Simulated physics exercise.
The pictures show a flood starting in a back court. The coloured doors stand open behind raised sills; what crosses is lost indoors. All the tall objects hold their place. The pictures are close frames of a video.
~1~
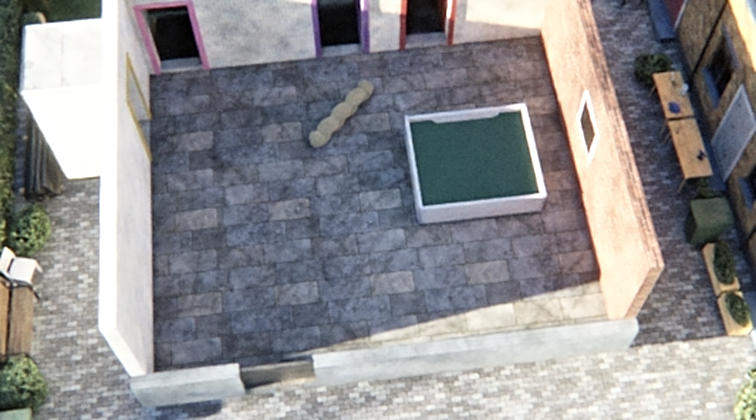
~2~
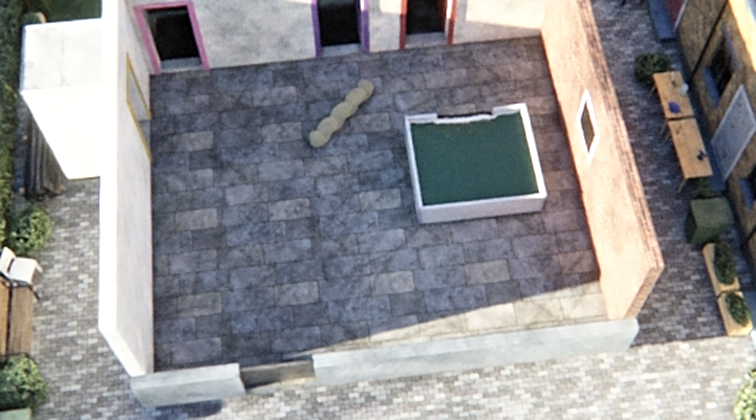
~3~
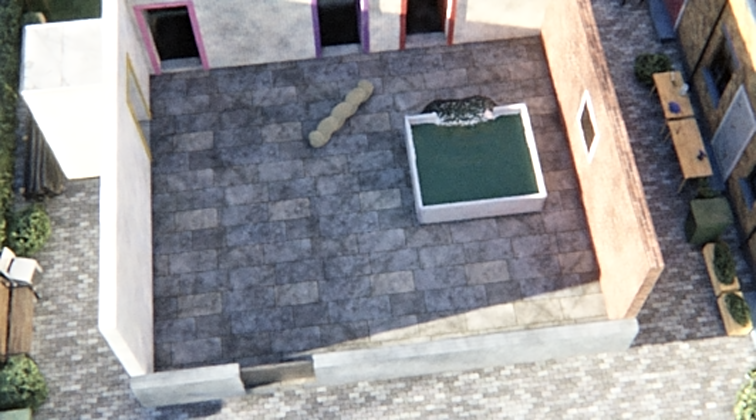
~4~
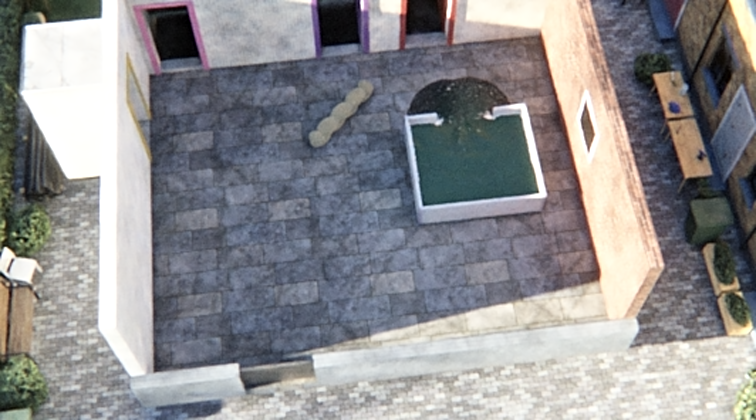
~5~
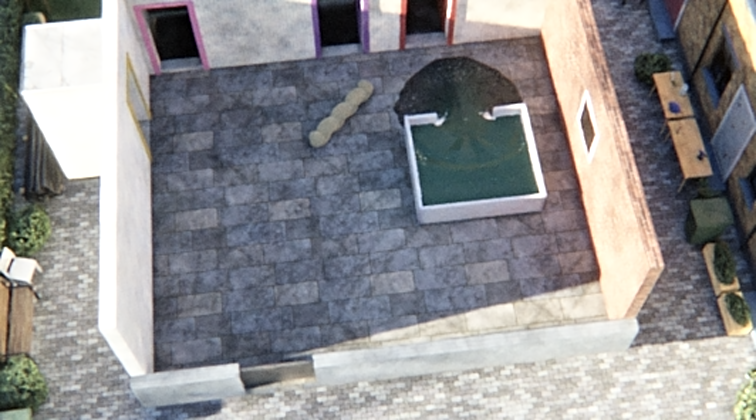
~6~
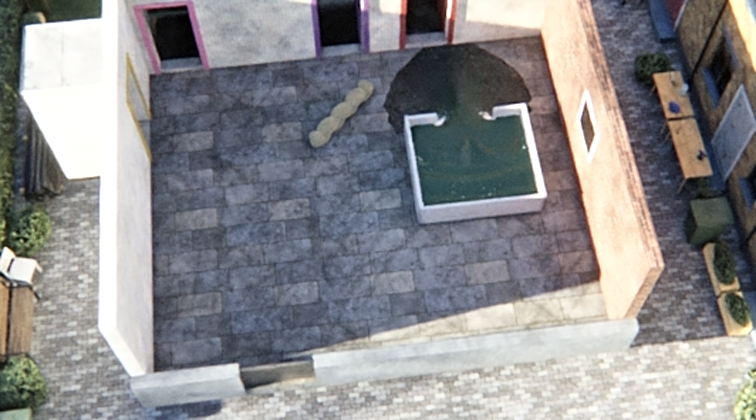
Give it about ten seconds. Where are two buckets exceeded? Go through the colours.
The yellow door takes more than that; the purple door takes more than that; the red door takes more than that; the pink door stays under that.
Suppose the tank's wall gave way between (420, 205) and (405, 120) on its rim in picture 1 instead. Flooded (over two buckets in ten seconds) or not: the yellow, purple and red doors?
Yellow takes more; purple keeps below it; red is under.
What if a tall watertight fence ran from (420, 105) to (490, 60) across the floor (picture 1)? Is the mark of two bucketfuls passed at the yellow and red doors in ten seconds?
Yellow door holds; red door takes less.
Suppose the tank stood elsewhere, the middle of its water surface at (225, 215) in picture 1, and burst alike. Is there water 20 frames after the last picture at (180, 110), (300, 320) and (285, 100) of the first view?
As listed: Under water, clear, awash.
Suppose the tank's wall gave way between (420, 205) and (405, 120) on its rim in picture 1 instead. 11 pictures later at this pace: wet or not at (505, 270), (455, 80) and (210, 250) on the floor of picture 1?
In turn: Free of water, dry, awash.
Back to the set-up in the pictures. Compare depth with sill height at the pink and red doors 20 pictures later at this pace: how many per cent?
About 10 and 130 per cent.
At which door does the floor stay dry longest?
I say the one in yellow.
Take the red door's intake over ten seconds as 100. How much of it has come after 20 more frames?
I make it 90 per cent.
A moment on, water covers 10 % of the floor; the yellow door not reached, the purple door not reached, the red door over two buckets in, the pink door not reached.
Next, water covers 15 % of the floor; the yellow door not reached, the purple door under two buckets in, the red door over two buckets in, the pink door not reached.
Then, water covers 25 % of the floor; the yellow door not reached, the purple door under two buckets in, the red door far over two buckets in, the pink door wet at the sill, nothing in.
Later, water covers 45 % of the floor; the yellow door under two buckets in, the purple door over two buckets in, the red door far over two buckets in, the pink door wet at the sill, nothing in.
In the end, water covers 75 % of the floor; the yellow door over two buckets in, the purple door over two buckets in, the red door far over two buckets in, the pink door wet at the sill, nothing in.
